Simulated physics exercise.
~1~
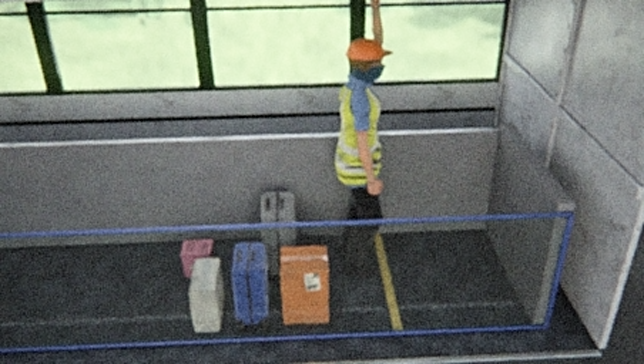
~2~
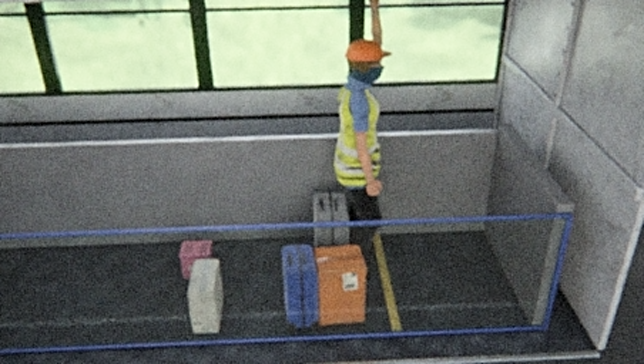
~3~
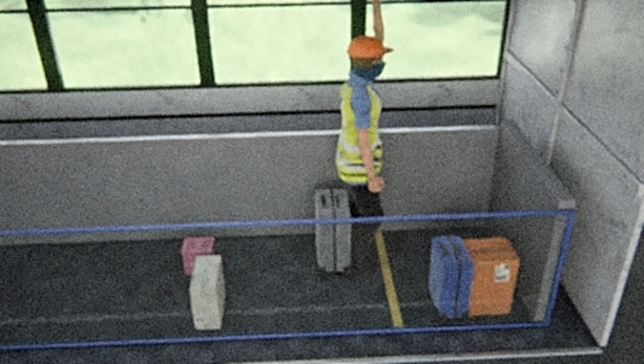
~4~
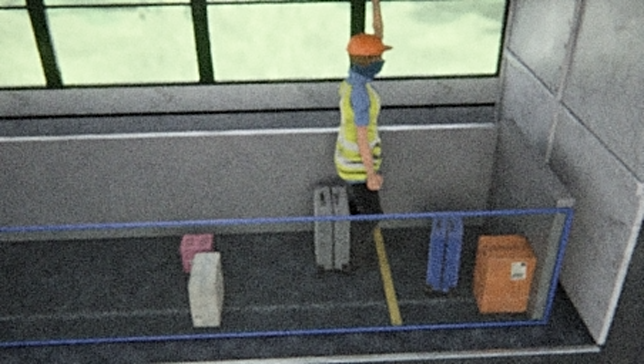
A traveller in an orange cap and yellow vest stands with one arm raised beside a window in a tram bay, seen from slightly above by a gently swaying camera. Left of a yellow floor line stand a pink tub, a white carton, a blue case, an orange pack and, behind them, a big grey case. The blue case, orange pack and grey case move right. The grey case stops by the traveller's legs, short of the line, while the other two cross it. Finally the orange pack shifts slightly farther right and the blue case stands farther back, all upright.
